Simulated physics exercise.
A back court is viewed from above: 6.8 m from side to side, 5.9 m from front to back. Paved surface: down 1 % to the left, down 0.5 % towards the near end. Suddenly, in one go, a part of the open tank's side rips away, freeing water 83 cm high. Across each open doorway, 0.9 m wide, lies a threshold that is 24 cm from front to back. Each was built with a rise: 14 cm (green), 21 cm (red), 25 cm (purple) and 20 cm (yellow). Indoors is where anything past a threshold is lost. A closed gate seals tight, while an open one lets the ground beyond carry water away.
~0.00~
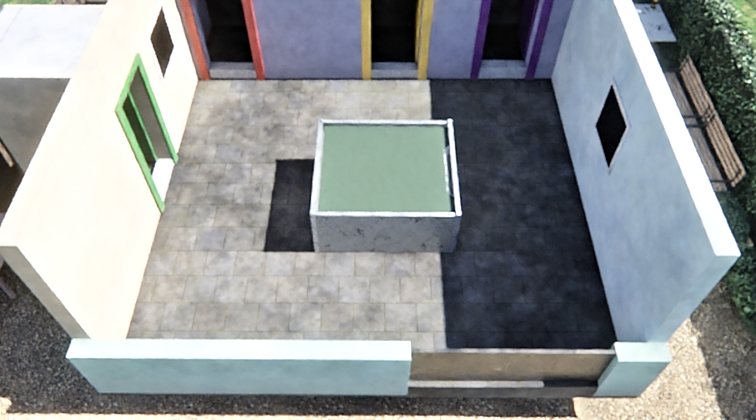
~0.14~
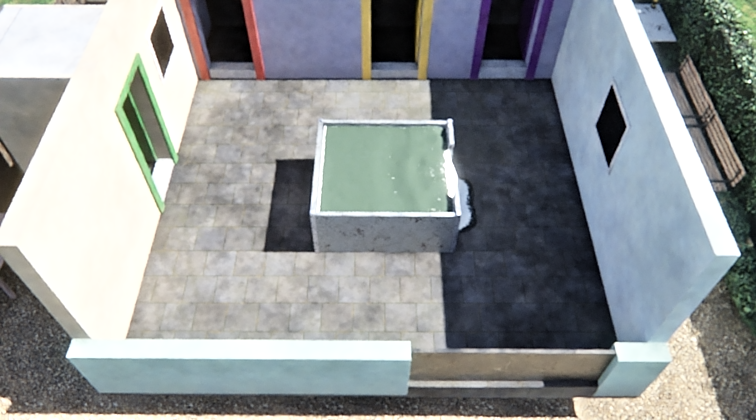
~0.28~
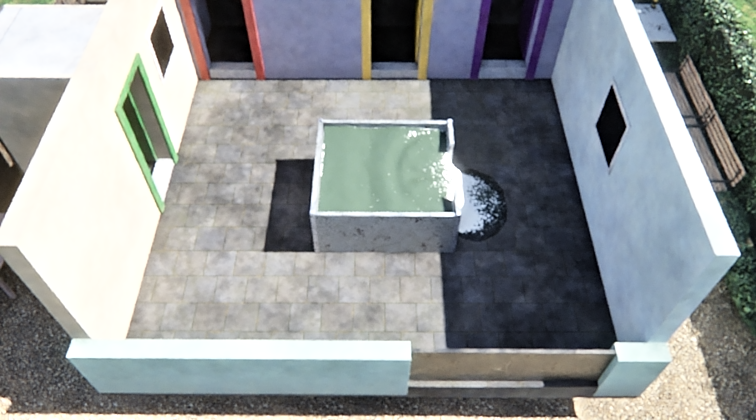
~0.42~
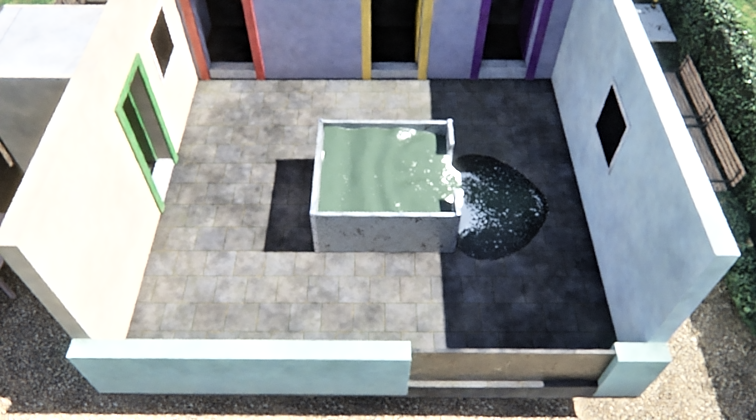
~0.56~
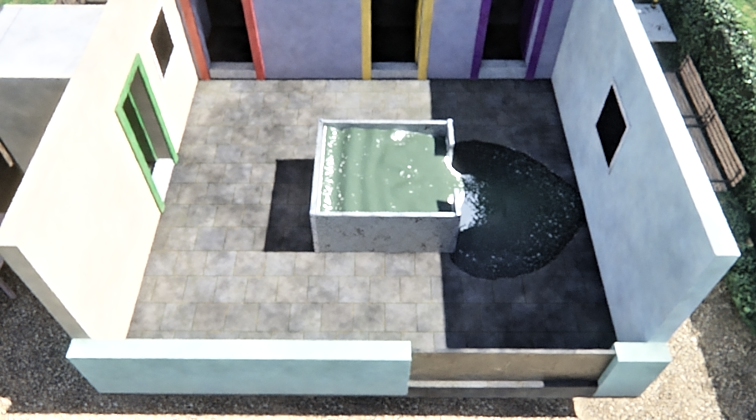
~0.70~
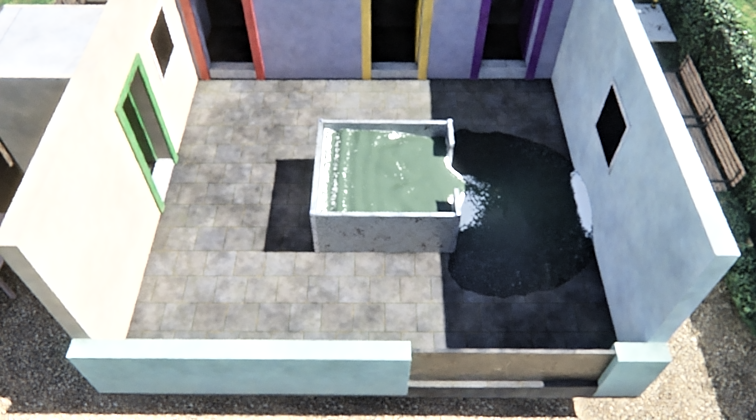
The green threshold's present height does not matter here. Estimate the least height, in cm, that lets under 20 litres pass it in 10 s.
I would say 11.5 cm.
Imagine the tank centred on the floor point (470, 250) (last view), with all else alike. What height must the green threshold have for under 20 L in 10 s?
13.0 cm or thereabouts.
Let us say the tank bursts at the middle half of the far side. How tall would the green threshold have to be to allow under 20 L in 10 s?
You'd want it roughly 5.0 centimetres tall.
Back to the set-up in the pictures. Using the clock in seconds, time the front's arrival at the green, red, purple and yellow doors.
Front arrival: Green 5.5 seconds, red 4.0 seconds, purple 1.8 seconds, yellow 2.6 seconds.
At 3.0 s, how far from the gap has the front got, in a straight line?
Near 3.6 metres, give or take.
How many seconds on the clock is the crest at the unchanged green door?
Some 8.0 s, more or less.
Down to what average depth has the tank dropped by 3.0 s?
37 cm, roughly.
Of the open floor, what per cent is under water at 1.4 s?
The wet part is about 20 per cent.
After 1.4 s water covers 20 % of the floor, deepest (46 cm) near (453, 209); it has not reached the green door.
After 3.0 s water covers 40 % of the floor, deepest (32 cm) near (616, 370); it has not reached the green door.
After 10.0 s water covers 95 % of the floor, deepest (15 cm) near (260, 309); 13 cm at the green door, 5 litres in over its 14 cm threshold.
At the green door as built, the water arrived by 5.6 s and peaked near 16 cm at 8.0 s.
Run again over the same 10 s with other heights there, 39 litres in over 10 cm, 7 litres over 13.5 cm. The limit of 20 litres is kept from about 11.5 cm up.
